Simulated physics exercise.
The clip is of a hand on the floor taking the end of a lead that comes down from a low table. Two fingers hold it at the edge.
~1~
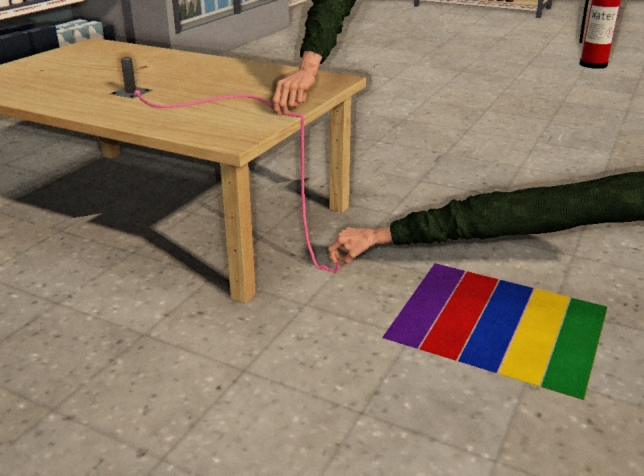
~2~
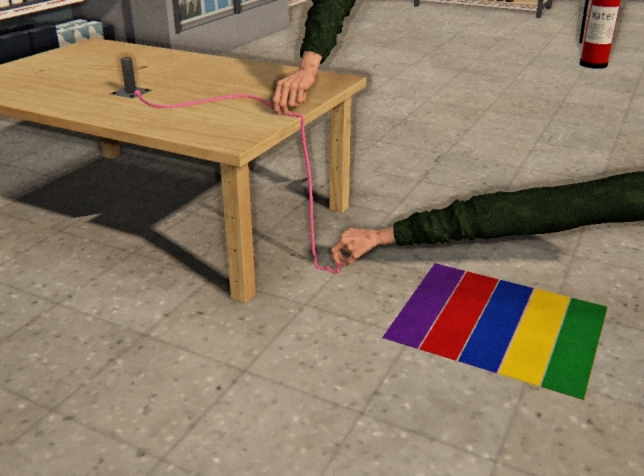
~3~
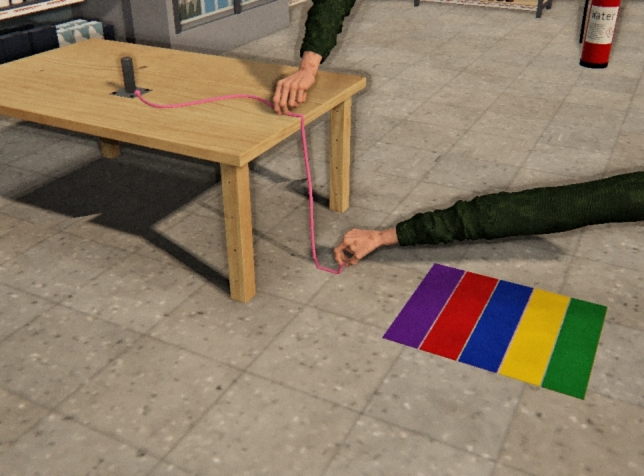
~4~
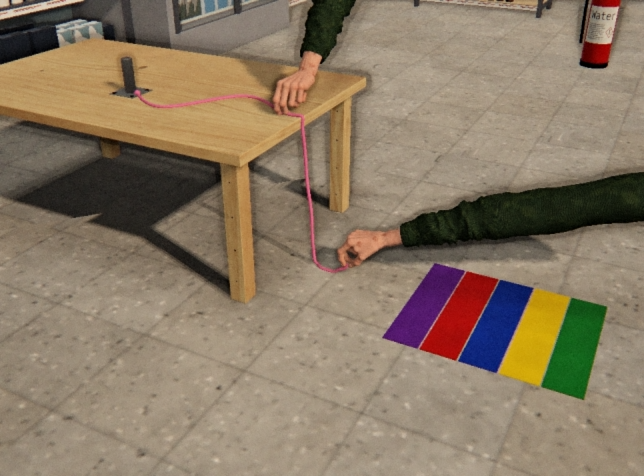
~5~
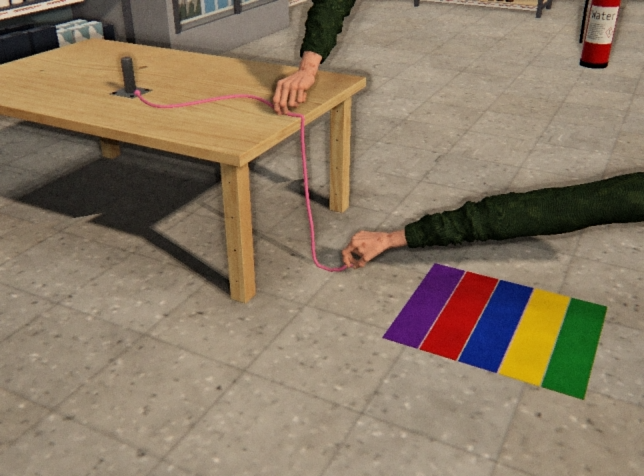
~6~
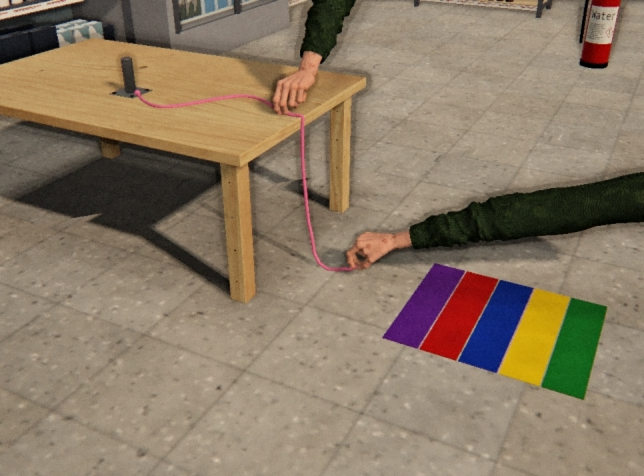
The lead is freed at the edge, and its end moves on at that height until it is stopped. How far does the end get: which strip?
The end stops over the blue strip.
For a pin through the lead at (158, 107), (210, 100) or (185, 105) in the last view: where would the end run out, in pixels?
In that order: (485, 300), (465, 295) and (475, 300).
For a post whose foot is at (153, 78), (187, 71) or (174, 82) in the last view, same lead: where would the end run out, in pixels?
In that order: (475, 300), (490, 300) and (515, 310).
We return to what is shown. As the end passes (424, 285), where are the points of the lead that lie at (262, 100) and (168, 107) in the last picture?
At (283, 113), then (194, 99).
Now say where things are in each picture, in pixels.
End (338, 262); purple (410, 327); red (447, 338); blue (485, 350); yellow (526, 362); green (568, 374), in the first frame.
End (341, 263); lead through (146, 102) (203, 102) (262, 100) (302, 123) (310, 188) (313, 250), in the second frame.
End (344, 263), in the third frame.
End (347, 264); lead through (146, 102) (203, 102) (262, 100) (302, 123) (308, 188) (313, 250), in the fourth frame.
End (352, 265), in the fifth frame.
End (356, 267); lead through (146, 102) (203, 102) (262, 100) (302, 123) (305, 187) (314, 250), in the sixth frame.
Soon after, end near (424, 285); over purple.
Then, end near (470, 297); over red.
At full stretch, end near (498, 305); over blue. It gets as far as the blue strip.
